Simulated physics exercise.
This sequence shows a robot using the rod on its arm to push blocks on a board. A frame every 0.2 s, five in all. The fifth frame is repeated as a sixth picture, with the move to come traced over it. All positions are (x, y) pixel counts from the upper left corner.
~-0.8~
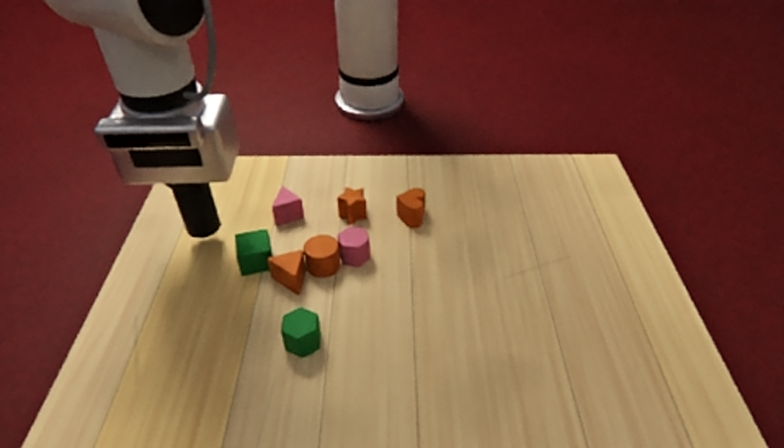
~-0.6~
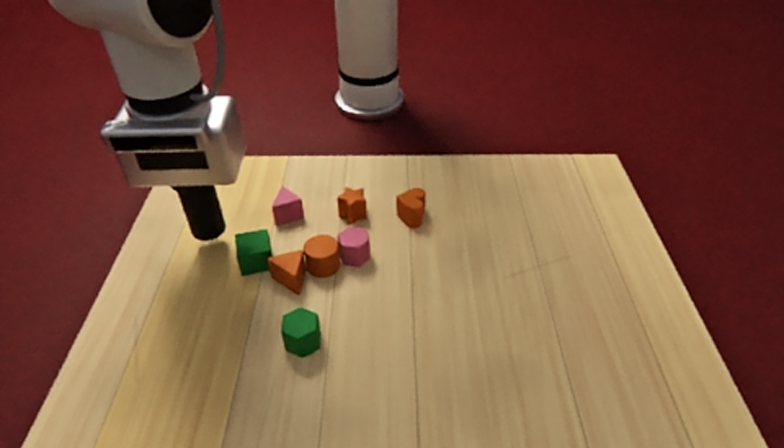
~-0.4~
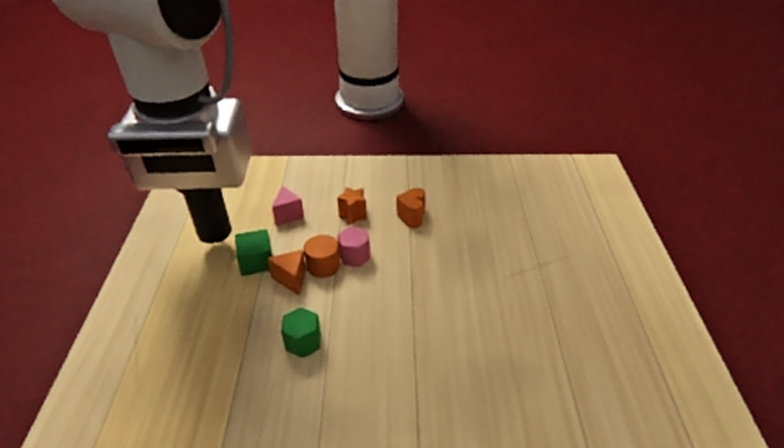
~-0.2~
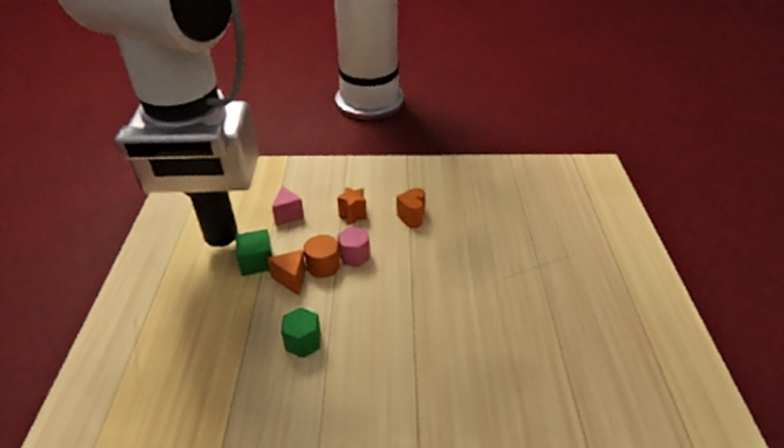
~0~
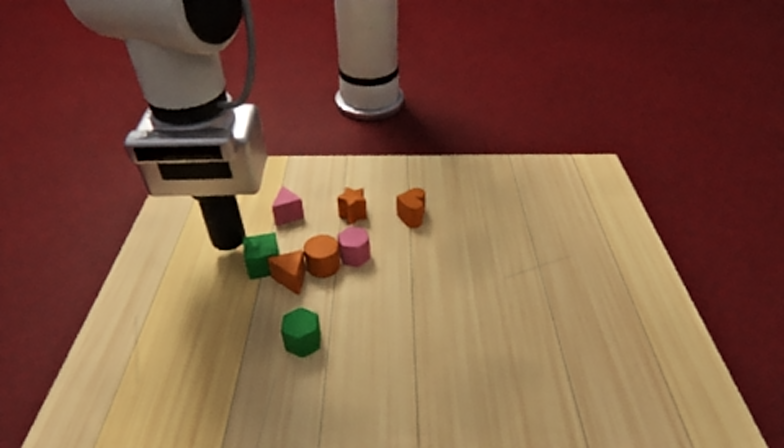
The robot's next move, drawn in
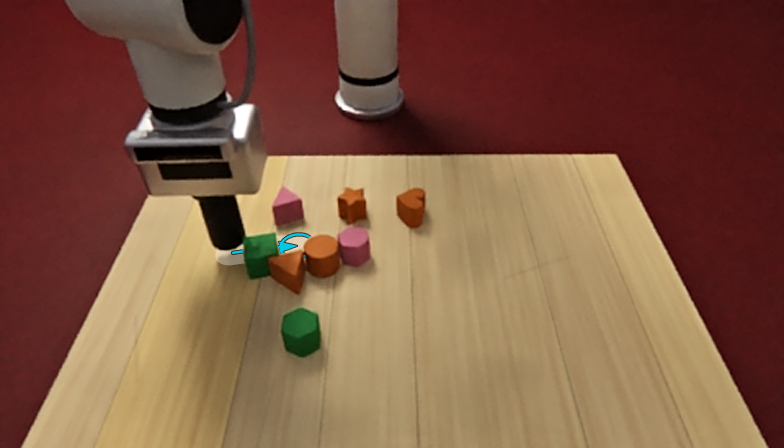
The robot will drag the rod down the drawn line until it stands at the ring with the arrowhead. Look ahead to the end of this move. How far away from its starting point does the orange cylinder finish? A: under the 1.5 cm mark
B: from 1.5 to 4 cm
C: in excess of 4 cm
The answer is A.
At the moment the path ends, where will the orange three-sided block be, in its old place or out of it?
Well, the orange three-sided block shifts from its place.
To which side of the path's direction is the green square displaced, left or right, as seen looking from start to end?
The answer is right.
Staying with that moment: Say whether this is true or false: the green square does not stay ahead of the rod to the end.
True.
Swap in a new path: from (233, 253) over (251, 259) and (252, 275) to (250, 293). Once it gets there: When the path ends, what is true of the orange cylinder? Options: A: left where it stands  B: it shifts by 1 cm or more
Letter A.
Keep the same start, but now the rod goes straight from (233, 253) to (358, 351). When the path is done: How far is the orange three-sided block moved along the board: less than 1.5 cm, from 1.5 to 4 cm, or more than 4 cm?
Final distance: More than 4 cm.
Path on the board, from (233, 253) over (265, 248) to (297, 246).
What follows on the original path. Halfway along, rod (263, 235); green square (279, 249), turned 50° clockwise; orange three-sided block (294, 268), turned 30° anticlockwise.
At the end, rod (295, 232); green square (290, 251), turned 90° clockwise; pink three-sided block in place; orange three-sided block (294, 273); orange cylinder (325, 248).
